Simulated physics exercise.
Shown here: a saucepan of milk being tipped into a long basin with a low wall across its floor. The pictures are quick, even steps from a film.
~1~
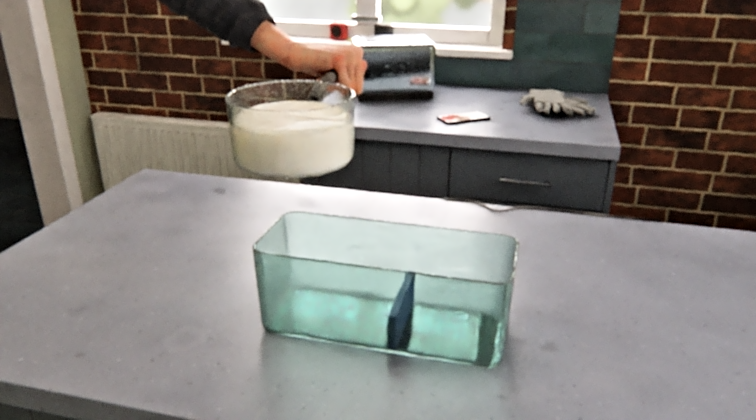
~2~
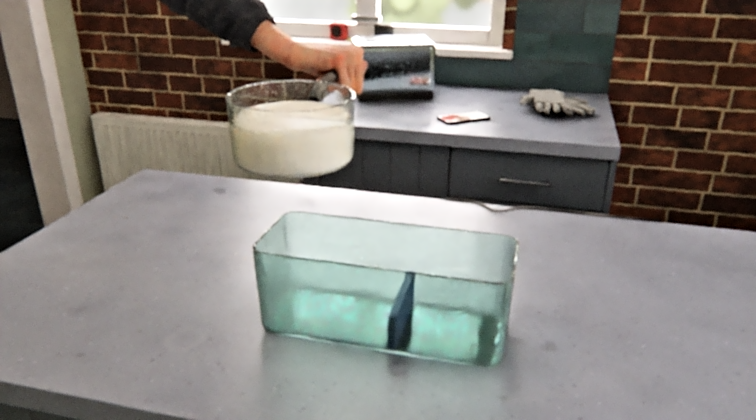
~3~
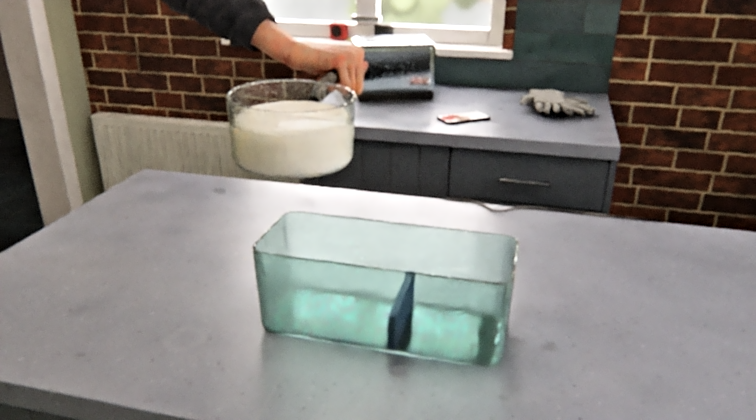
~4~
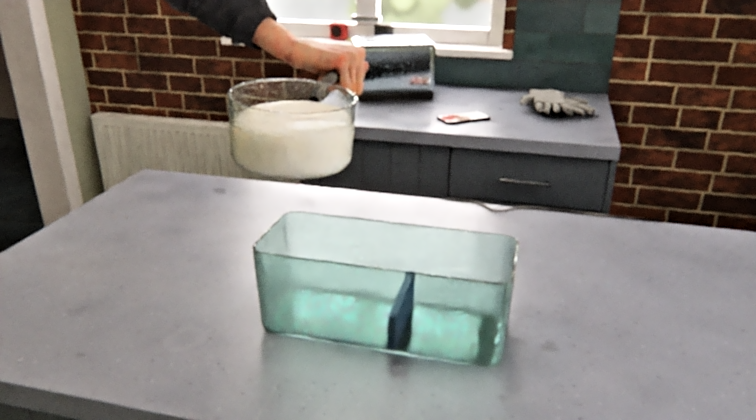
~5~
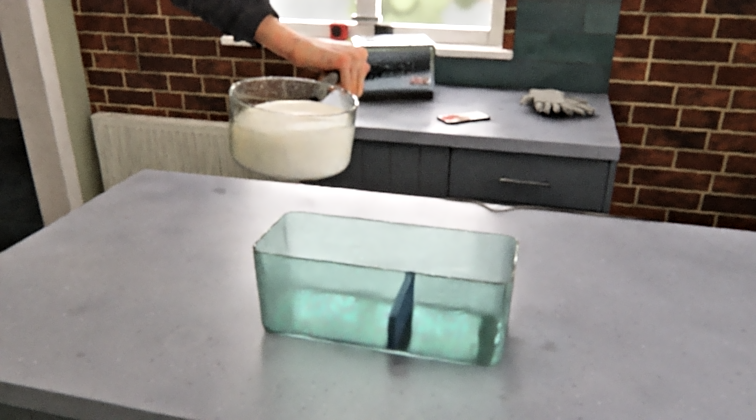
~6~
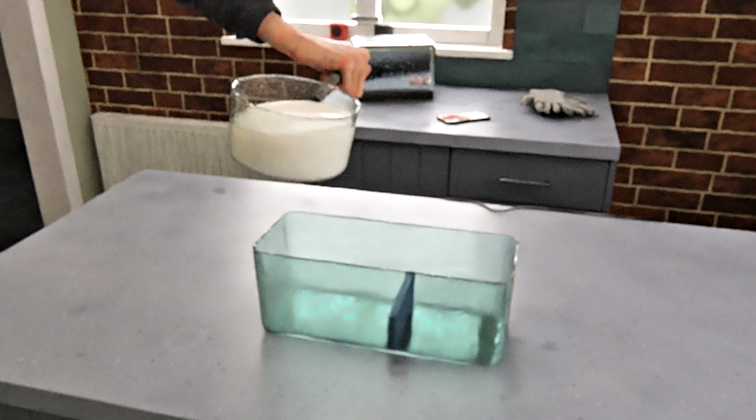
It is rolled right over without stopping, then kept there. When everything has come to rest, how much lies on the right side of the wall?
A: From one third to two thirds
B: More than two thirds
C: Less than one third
From one third to two thirds (A).
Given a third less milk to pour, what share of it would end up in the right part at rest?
Estimate: Around 20 per cent.
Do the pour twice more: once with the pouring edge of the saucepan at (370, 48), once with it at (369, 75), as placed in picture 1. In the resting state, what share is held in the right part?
70 %, 65 %.
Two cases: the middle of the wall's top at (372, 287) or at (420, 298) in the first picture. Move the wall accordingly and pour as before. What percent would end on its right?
Try 1: About 75 percent; try 2: About 20 percent.
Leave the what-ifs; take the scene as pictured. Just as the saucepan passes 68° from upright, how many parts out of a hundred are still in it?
My estimate is close to 60 percent remaining.
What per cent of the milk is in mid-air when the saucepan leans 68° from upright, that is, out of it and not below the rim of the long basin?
About 30 per cent.
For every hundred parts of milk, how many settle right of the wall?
Estimate: Some 45 per cent.
A moment on, the tilt is 68° and 62 per cent is still to pour, 4 is left of the wall and 5 right of it.
Next, the tilt is 106° and 9 per cent is still to pour, 36 is left of the wall and 46 right of it.
Then the tilt is 117° and 0 per cent is still to pour, 53 is left of the wall and 46 right of it.
Later the tilt is 117° and 0 per cent is still to pour, 53 is left of the wall and 46 right of it.
Finally, 53 per cent lies left of the wall, 46 right of it and 1 outside.
